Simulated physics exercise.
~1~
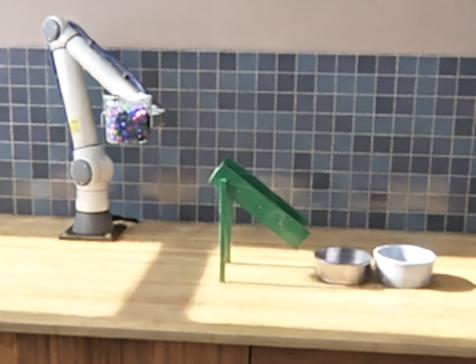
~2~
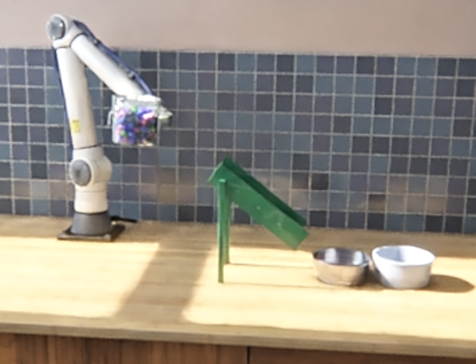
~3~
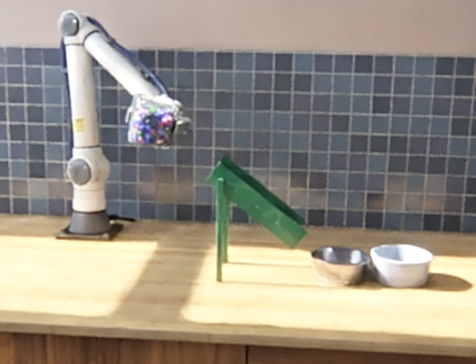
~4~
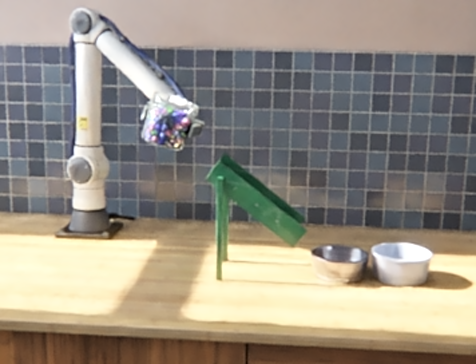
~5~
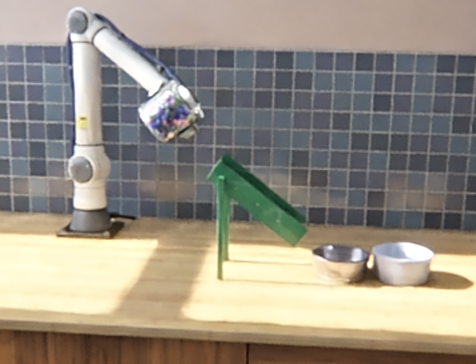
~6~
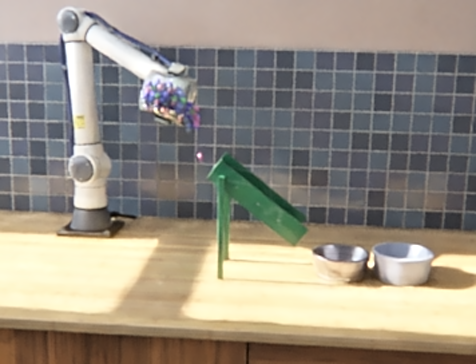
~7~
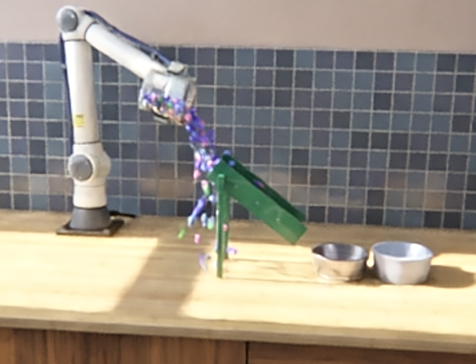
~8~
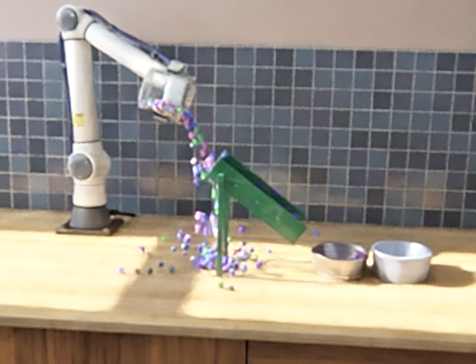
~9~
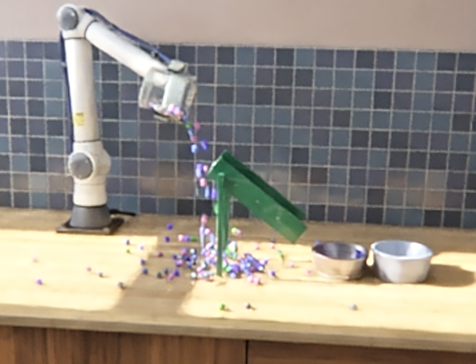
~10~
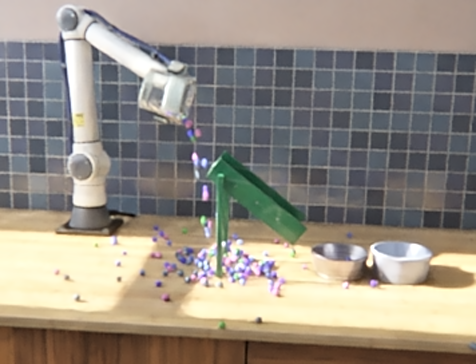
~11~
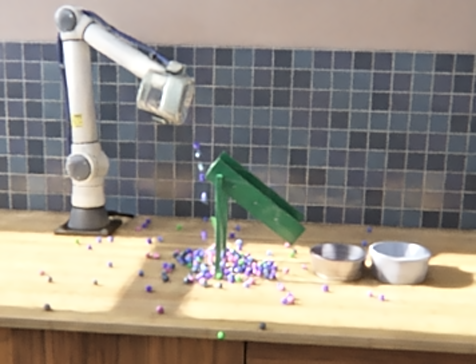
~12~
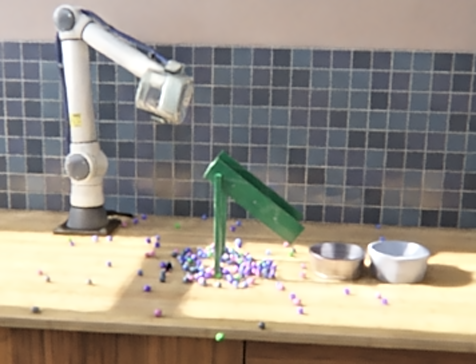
The clip opens with a robot arm at the left of a wooden counter, holding a clear cup full of small, colourful round sweets upright. A green chute slopes down to the right, towards a metal bowl and a white bowl. The arm carries the cup a short way right and tips it forward until it lies on its side. The sweets stream out, but most fall just short of the chute's raised end, bouncing and rolling across the counter, while only a few head towards the bowls. The stream thins and stops, leaving most sweets scattered around the chute's legs beneath the tipped, empty cup.
